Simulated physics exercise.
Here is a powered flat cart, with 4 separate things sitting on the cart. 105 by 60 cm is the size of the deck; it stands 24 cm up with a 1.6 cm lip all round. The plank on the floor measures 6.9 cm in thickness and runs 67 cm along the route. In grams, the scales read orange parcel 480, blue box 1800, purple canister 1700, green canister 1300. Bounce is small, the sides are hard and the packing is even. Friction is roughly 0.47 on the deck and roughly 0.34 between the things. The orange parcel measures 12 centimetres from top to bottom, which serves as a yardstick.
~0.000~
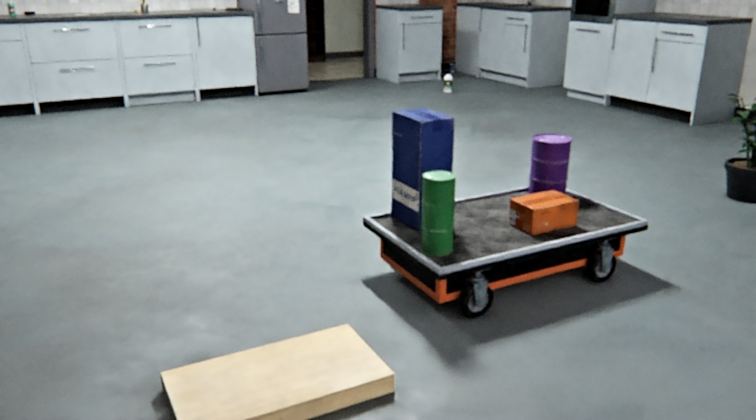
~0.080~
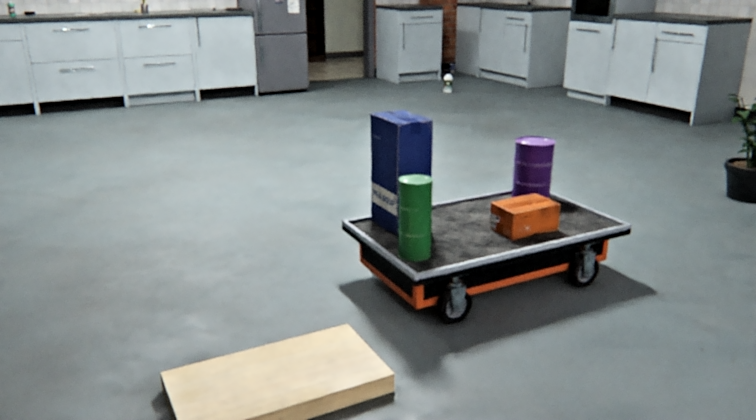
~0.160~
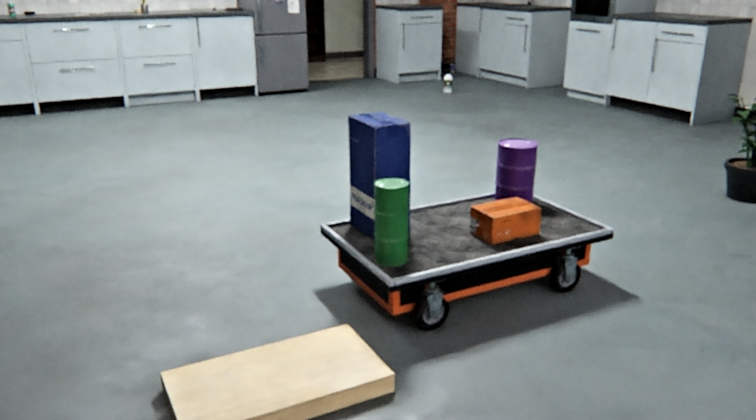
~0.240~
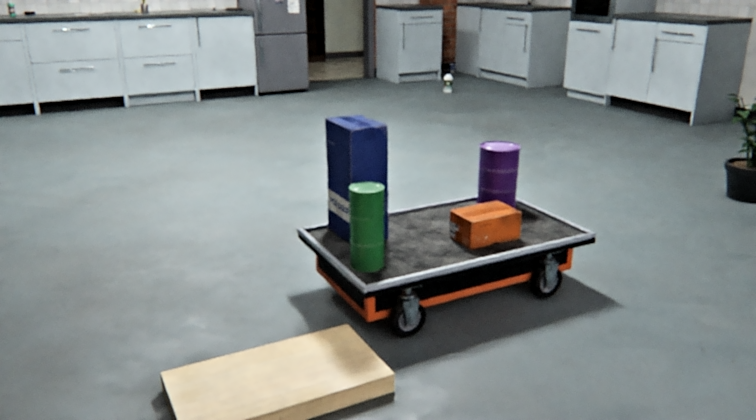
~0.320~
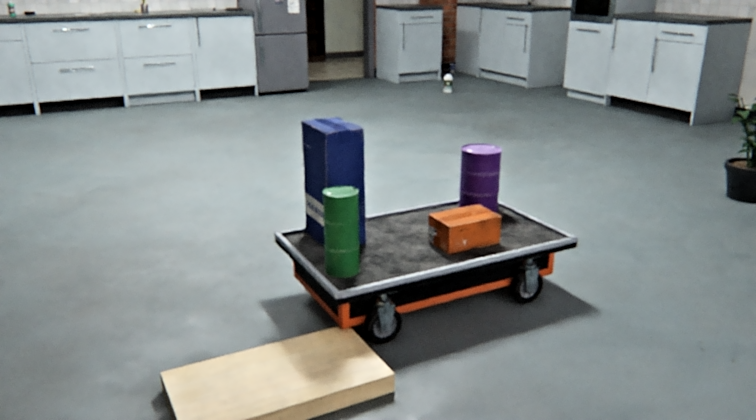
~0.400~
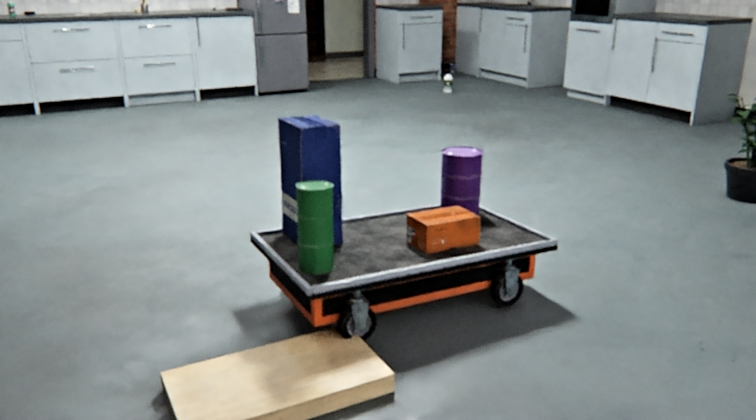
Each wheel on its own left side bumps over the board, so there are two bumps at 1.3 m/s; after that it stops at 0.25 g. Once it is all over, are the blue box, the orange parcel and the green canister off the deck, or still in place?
Blue box: Gone; orange parcel: Still in place; green canister: Still in place.
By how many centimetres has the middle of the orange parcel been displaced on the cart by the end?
Displacement: Approx. 4 cm.
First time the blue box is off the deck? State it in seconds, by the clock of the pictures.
Somewhere about 0.9 s.
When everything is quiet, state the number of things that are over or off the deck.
It comes to 2.
After 0.70 s, 91 cm covered; green canister leaning 32° near (222, 226); blue box leaning 27° near (226, 175); orange parcel slid 2 cm near (356, 243).
After 1.10 s, 143 cm covered; blue box now off the deck; green canister on its side near (118, 279); orange parcel leaning 18° near (210, 256).
After 1.50 s, 195 cm covered; green canister on its side; orange parcel leaning 3° near (46, 307); purple canister leaning 24°.
After 2.00 s, 243 cm covered; green canister on its side; orange parcel slid 4 cm; purple canister leaning 6°.
At rest (4.2 s), off the deck, blue box; tipped over on the cart, green canister; the other 2 in place, give or take 10 cm. In the last view, blue box near (52, 297).
